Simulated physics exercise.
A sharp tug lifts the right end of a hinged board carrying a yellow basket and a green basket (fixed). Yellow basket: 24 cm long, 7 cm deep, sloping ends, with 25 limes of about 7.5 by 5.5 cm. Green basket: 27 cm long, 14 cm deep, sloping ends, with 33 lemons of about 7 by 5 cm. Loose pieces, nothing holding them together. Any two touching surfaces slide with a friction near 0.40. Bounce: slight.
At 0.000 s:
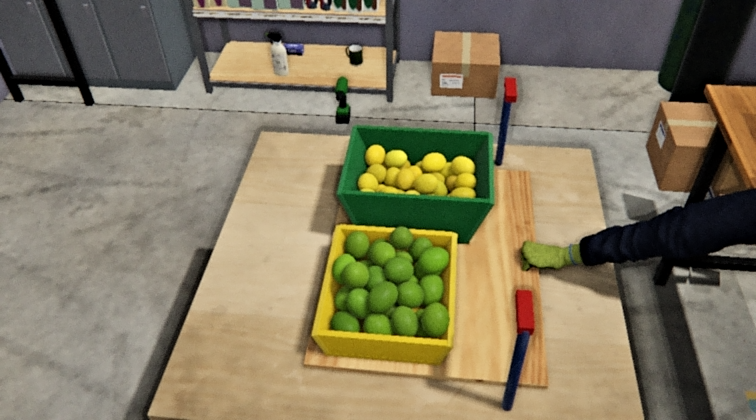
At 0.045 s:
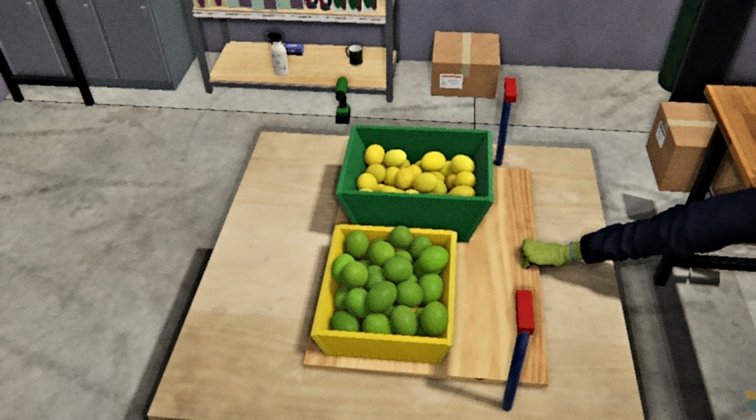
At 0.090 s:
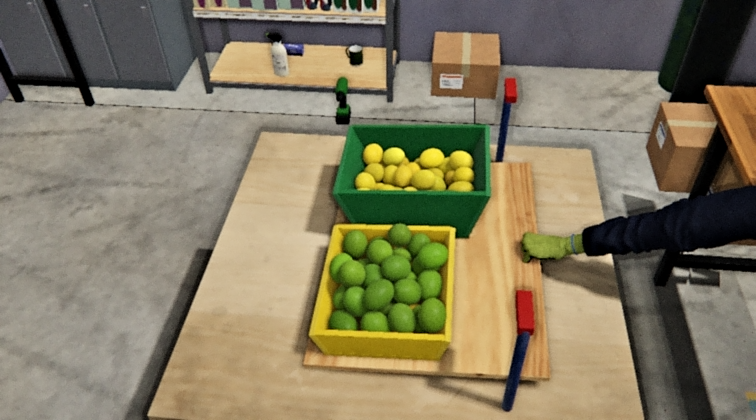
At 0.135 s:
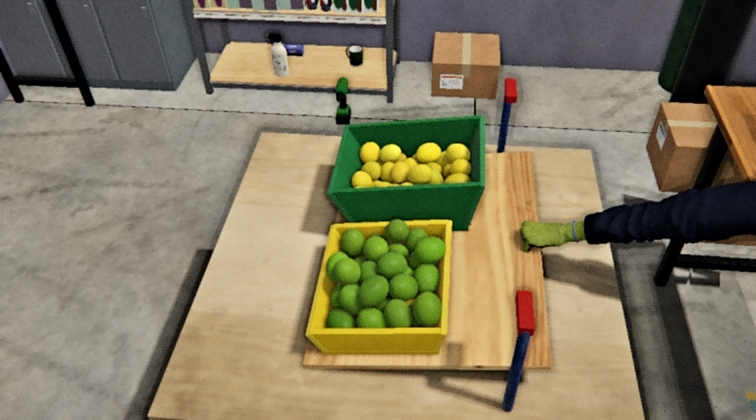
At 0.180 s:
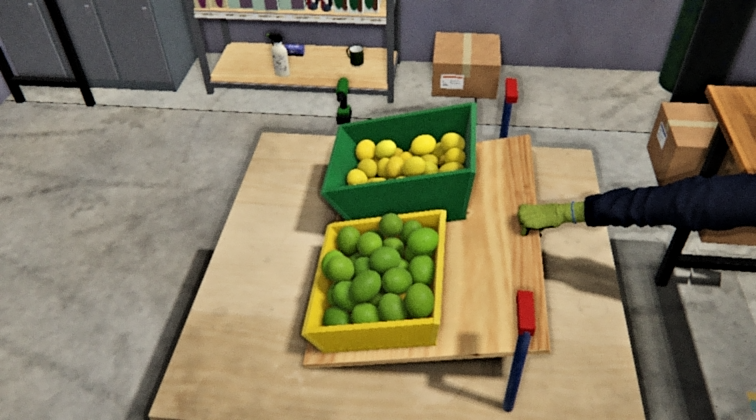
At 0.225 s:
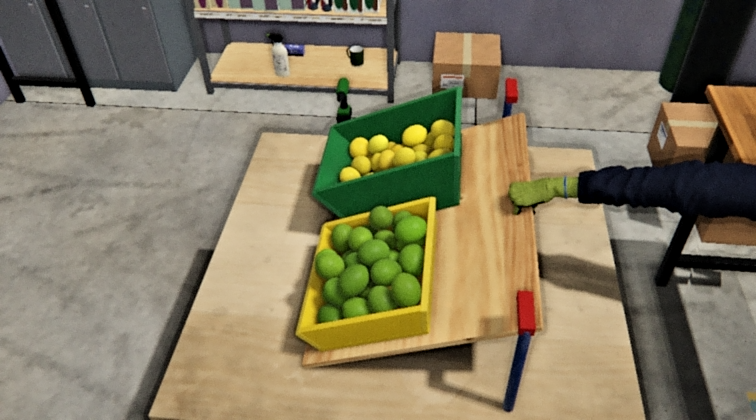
A green basket of yellow lemons and, nearer the viewer, a yellow basket of green limes sit on a wooden board on a workshop table, seen from above by a still camera. Red-and-blue clamps stand at the right, with shelving and cardboard boxes behind. A green-gloved hand in a dark sleeve raises the board's right end, slowly then faster, and both baskets tilt leftward with it, fruit still inside.
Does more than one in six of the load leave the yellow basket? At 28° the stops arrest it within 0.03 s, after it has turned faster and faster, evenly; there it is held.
Yes. Spilled fraction: Above one sixth.
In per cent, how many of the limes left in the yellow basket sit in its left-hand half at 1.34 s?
Share in that half: Close to 70 %.
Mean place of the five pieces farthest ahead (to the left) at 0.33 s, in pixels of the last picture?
The leading five average out near (328, 234).
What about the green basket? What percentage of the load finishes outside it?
Green basket, 5 in a hundred gone.
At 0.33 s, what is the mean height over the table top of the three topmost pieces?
Mean height: Near 30 cm.
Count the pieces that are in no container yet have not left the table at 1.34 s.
Roughly 8 of them.
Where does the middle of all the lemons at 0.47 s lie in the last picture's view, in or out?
Their middle is around (378, 163).
After 0.23 s, it hits the stops.
After 0.33 s, tilt 28°; yellow basket 25 in, 0 out and green basket 33 in, 0 out.
After 0.47 s, tilt 28°; yellow basket 24 in, 1 out and green basket 33 in, 0 out.
After 0.73 s, tilt 28°; yellow basket 19 in, 6 out and green basket 32 in, 1 out.
Final count (at 1.34 s), yellow basket 18 in, 7 out and green basket 32 in, 1 out. Asked share, 7 of 25, 28 per cent.
